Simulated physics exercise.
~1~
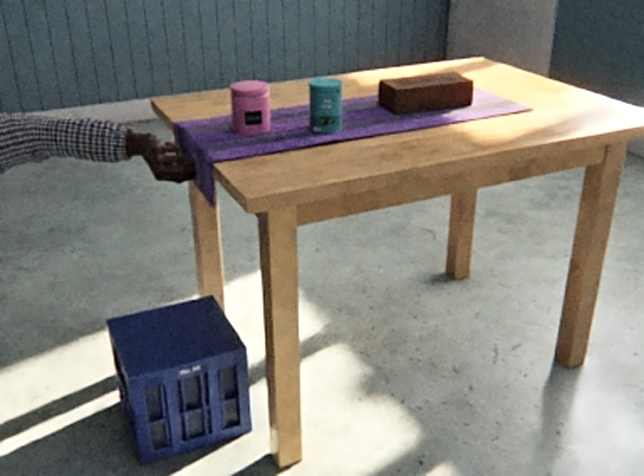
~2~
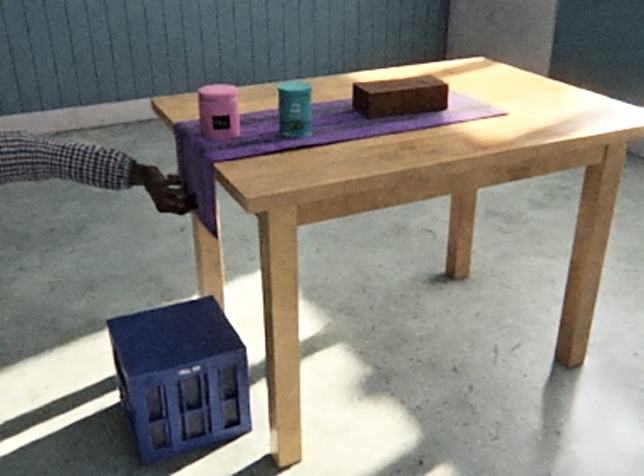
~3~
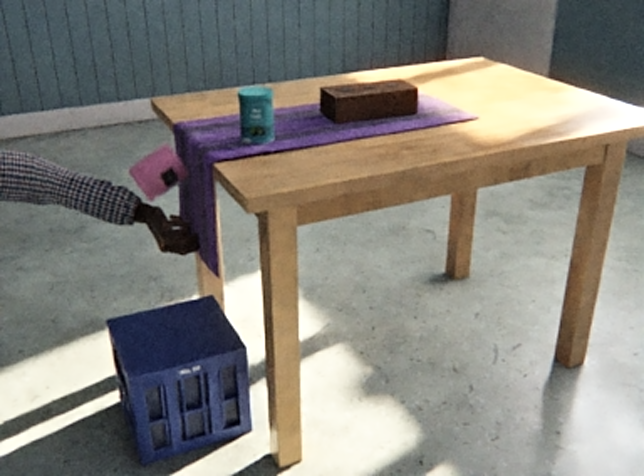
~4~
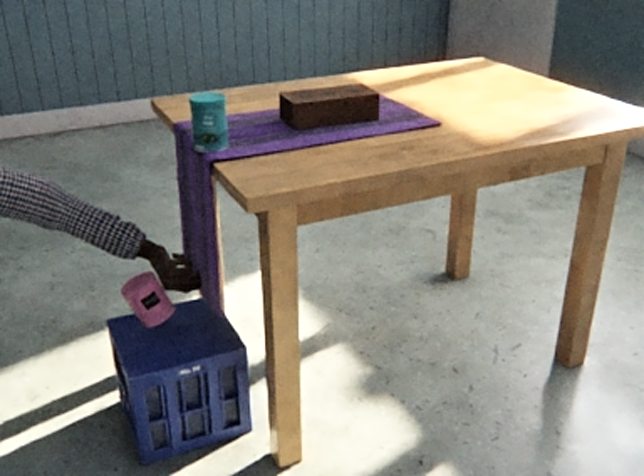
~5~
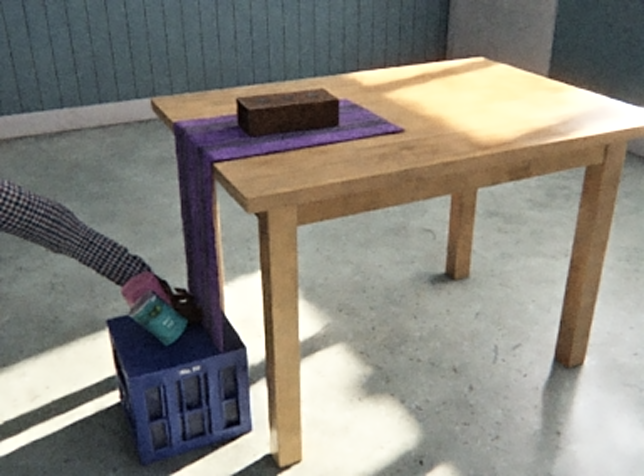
Purple scarf being pulled down off a table's left end by a hand, dropping pink jar then turquoise tin, brick staying on.
